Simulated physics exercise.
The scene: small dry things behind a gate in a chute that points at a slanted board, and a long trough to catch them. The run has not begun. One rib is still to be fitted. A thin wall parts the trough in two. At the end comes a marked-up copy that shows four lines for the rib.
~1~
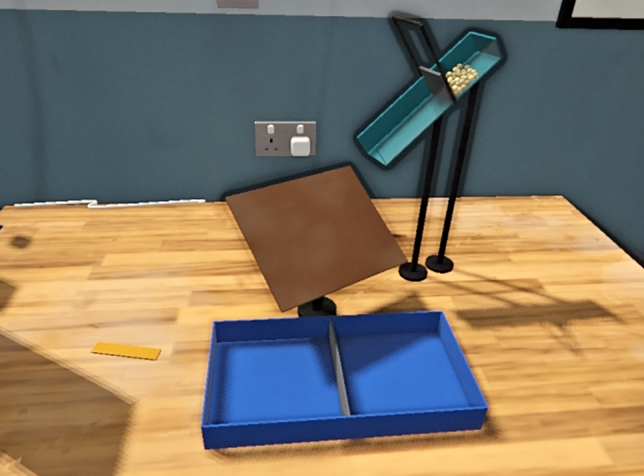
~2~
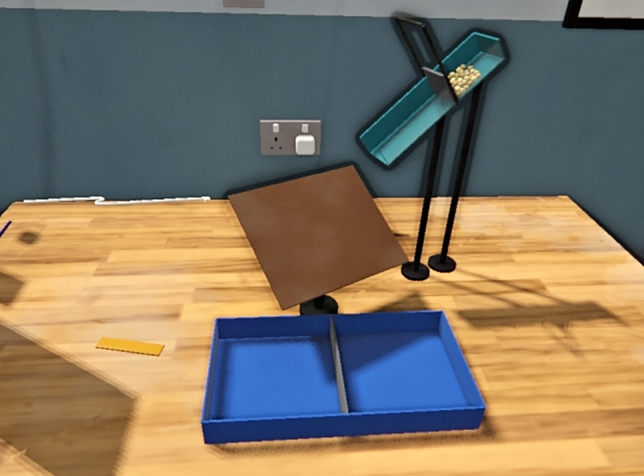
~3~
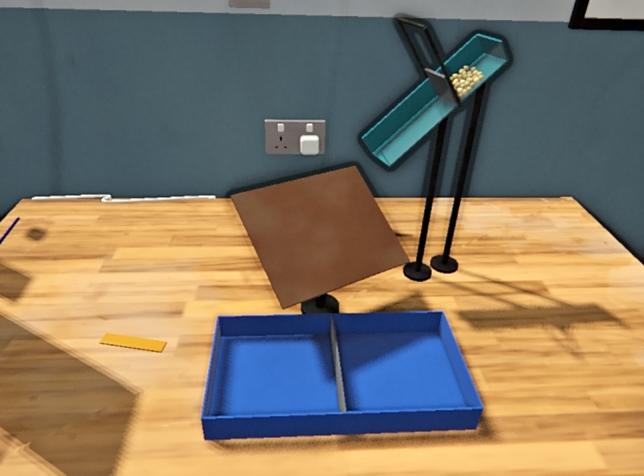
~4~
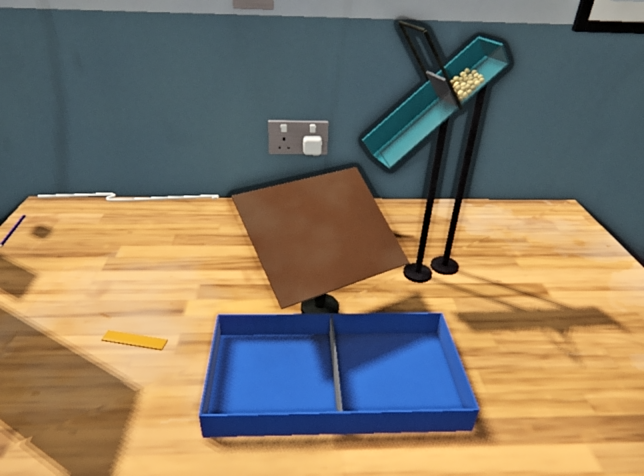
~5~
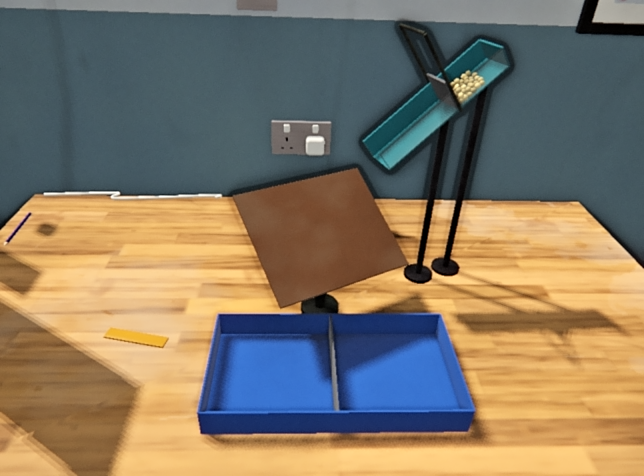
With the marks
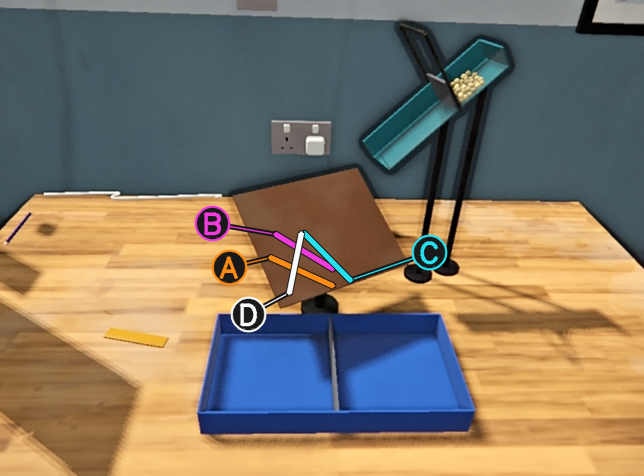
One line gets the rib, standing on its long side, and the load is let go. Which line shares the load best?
The best line is D.
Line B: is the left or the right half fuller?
More lands on the right.
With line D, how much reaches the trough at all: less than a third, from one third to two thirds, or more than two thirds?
More than two thirds.
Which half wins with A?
The right half.
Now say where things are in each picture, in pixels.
The first picture shows load behind the gate at (450, 82), soya beans; lip of the chute at (377, 159), sloping fairly steeply.
The second picture shows middle of the board at (322, 229), tilted fairly steeply; middle of its low edge at (351, 283); of its high edge at (295, 179).
The third picture shows front corners of the trough at (202, 418) and (483, 408); front end of its middle wall at (345, 413); gate still shut at (437, 77).
The fourth picture shows middle of the load at (456, 87); lip at (381, 162).
The fifth picture shows middle of the load at (457, 89); lip at (381, 163).
On the marked copy, line A from (270, 257) to (332, 285); line B from (275, 234) to (332, 268); line C from (304, 233) to (350, 280); line D from (301, 233) to (289, 292).
If A is chosen, of what is caught, a stray few in the left half, nearly all in the right.
If B is chosen, of what is caught, none in the left half, all in the right.
If C is chosen, of what is caught, a small part in the left half, nearly all in the right.
If D is chosen, of what is caught, about two thirds in the left half, about a third in the right.
